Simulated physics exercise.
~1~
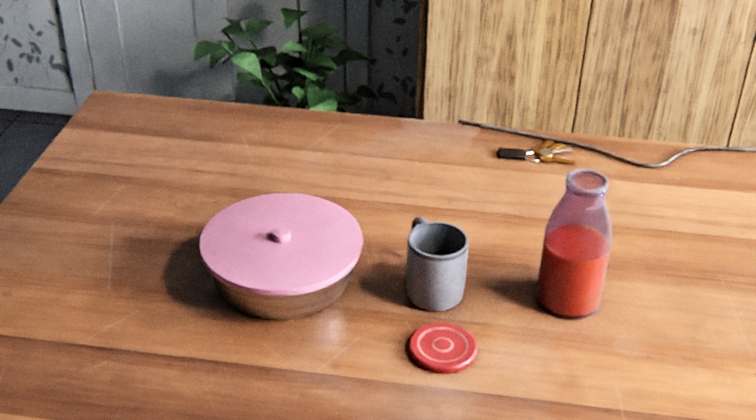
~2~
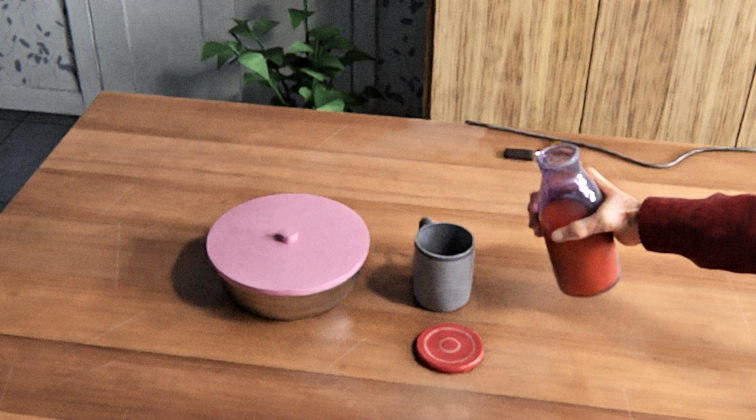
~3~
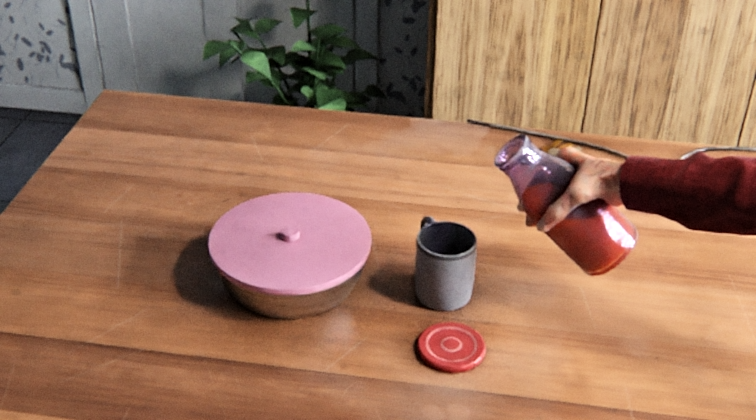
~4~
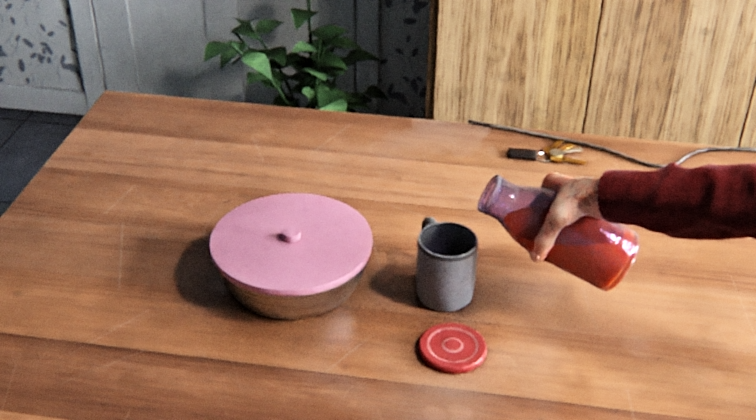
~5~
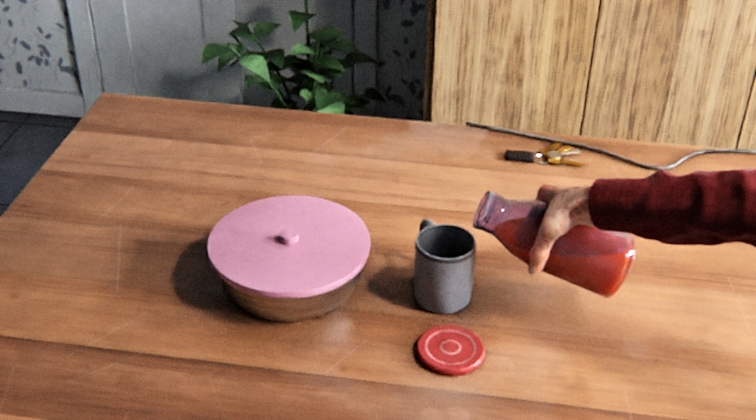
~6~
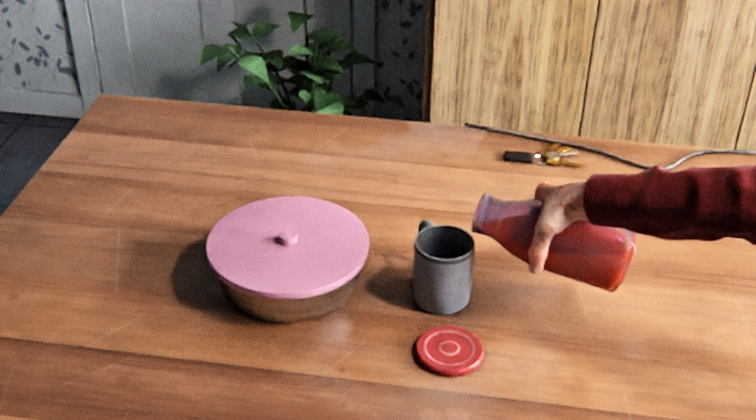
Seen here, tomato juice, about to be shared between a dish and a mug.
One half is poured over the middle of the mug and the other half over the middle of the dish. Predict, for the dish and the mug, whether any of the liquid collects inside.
In order: Most likely the dish misses out on it. Most likely the mug receives it.
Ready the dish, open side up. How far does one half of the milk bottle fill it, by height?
20 per cent, roughly.
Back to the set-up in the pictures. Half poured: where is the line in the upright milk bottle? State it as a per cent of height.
About 25 per cent.
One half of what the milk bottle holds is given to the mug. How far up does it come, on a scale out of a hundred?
Fill level: About 65 percent.
Next, the tomato juice goes into the mug.
After that, it hits the lid of the dish and runs off.
Finally, the mug has its share inside; the dish is empty, in a puddle.
